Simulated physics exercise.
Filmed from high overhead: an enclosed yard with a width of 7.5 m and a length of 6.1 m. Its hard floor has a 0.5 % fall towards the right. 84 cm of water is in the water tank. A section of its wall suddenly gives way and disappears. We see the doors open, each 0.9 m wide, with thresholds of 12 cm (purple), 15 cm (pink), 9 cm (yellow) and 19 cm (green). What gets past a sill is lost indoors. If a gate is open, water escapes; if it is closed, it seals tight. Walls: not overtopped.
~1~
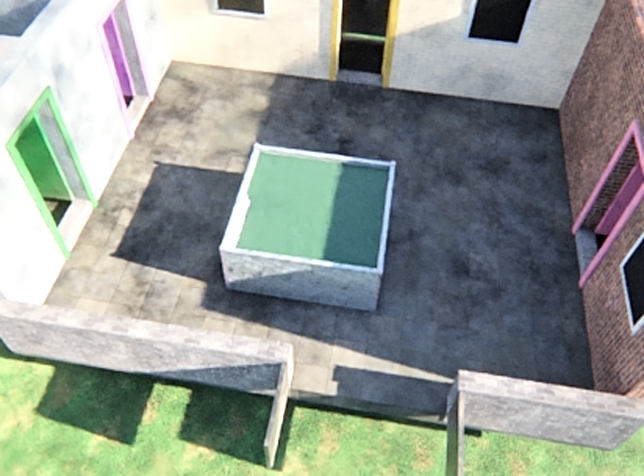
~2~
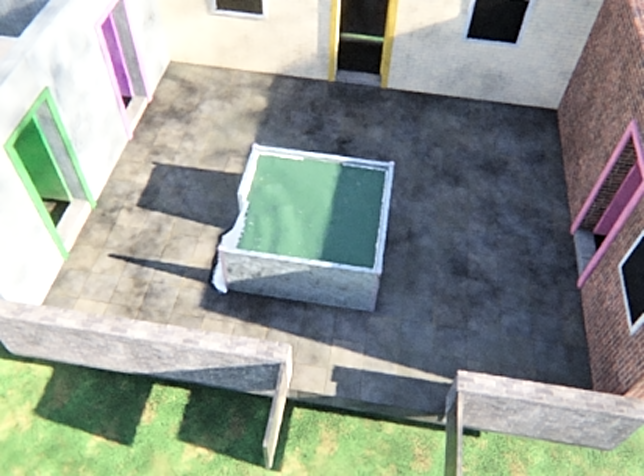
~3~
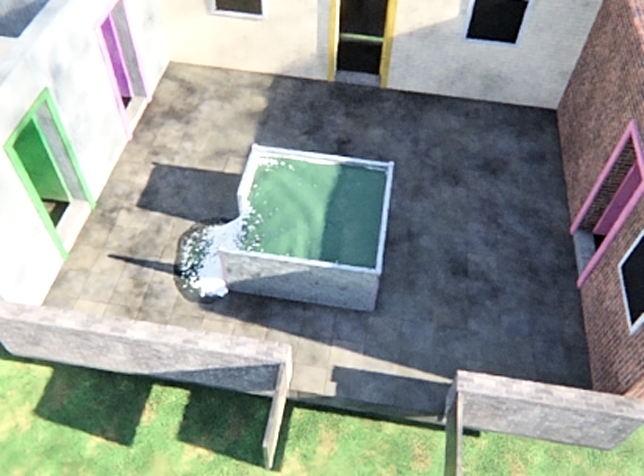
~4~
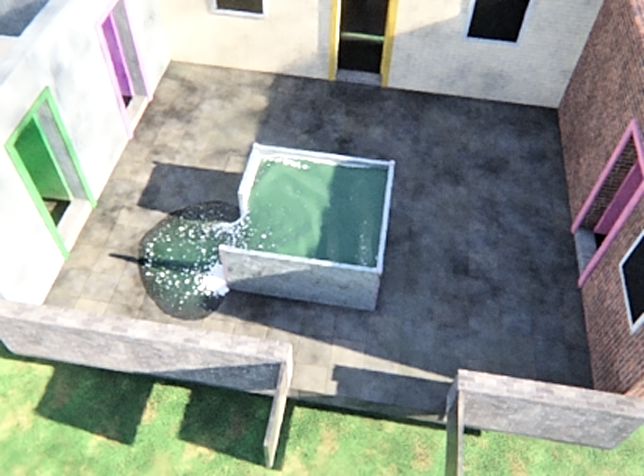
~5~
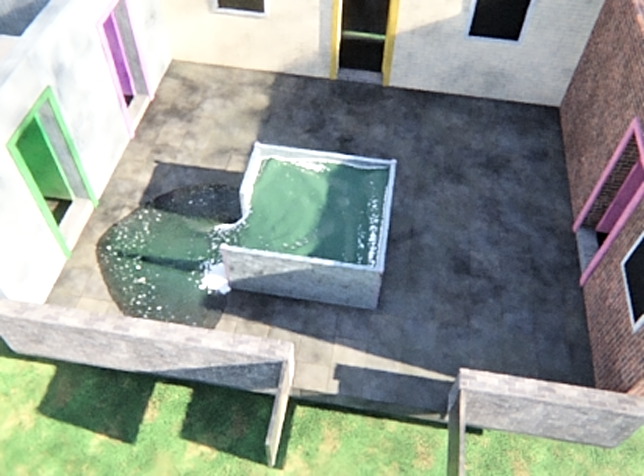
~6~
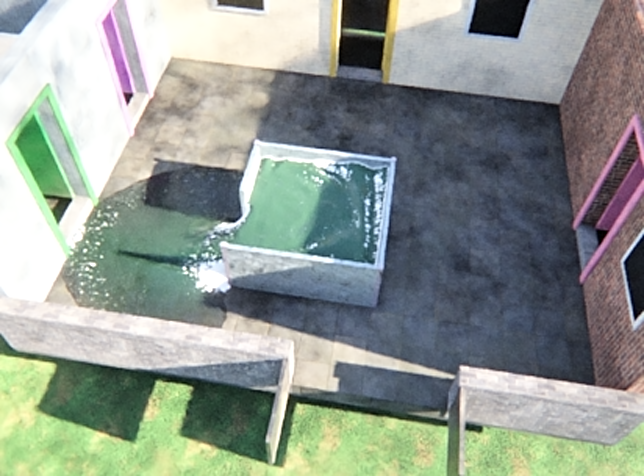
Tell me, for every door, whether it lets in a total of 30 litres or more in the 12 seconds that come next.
Result: The purple door lets in less than the cap; the pink door lets in less than the cap; the yellow door lets in less than the cap; the green door lets in more than the cap.
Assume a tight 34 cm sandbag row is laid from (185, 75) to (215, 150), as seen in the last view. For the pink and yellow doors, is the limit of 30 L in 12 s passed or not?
Against the limit, the pink door stays within it and the yellow door stays within it.
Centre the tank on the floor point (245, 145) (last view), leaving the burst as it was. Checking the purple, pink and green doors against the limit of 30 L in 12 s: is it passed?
At the purple door the limit is surpassed, at the pink door not exceeded, at the green door not exceeded.
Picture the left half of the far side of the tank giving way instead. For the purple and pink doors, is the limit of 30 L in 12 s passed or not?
Purple door doesn't reach it, pink door doesn't reach it.
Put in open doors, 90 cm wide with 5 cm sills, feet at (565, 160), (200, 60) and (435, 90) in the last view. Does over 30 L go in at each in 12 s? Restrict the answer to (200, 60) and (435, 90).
Door 1: Limit broken; door 2: Limit not reached.
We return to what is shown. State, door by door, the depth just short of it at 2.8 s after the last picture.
Depths: Purple door 9 cm, pink door 0 cm, yellow door 0 cm, green door 25 cm.
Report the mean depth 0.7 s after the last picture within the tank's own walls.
Some 56 cm.
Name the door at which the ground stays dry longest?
Answer: The pink door.
Then, 0.7 s after the last picture water covers 20 % of the floor and is deepest (57 cm) near (32, 325); purple door not reached, pink door not reached, yellow door not reached, green door 39 cm at the sill, 63 L in.
Then, 1.5 s after the last picture water covers 25 % of the floor and is deepest (40 cm) near (109, 278); purple door 9 cm at the sill, 0 L in, pink door not reached, yellow door not reached, green door 39 cm at the sill, 154 L in.
Then, 2.8 s after the last picture water covers 35 % of the floor and is deepest (28 cm) near (125, 269); purple door 9 cm at the sill, 0 L in, pink door not reached, yellow door not reached, green door 25 cm at the sill, 233 L in.
Then, 6.3 s after the last picture water covers 80 % of the floor and is deepest (16 cm) near (32, 325); purple door 7 cm at the sill, 0 L in, pink door 2 cm at the sill, 0 L in, yellow door 7 cm at the sill, 0 L in, green door 13 cm at the sill, 252 L in.
Then, 11.3 s after the last picture water covers 95 % of the floor and is deepest (13 cm) near (592, 414); purple door 7 cm at the sill, 0 L in, pink door 9 cm at the sill, 0 L in, yellow door 5 cm at the sill, 0 L in, green door 7 cm at the sill, 252 L in.
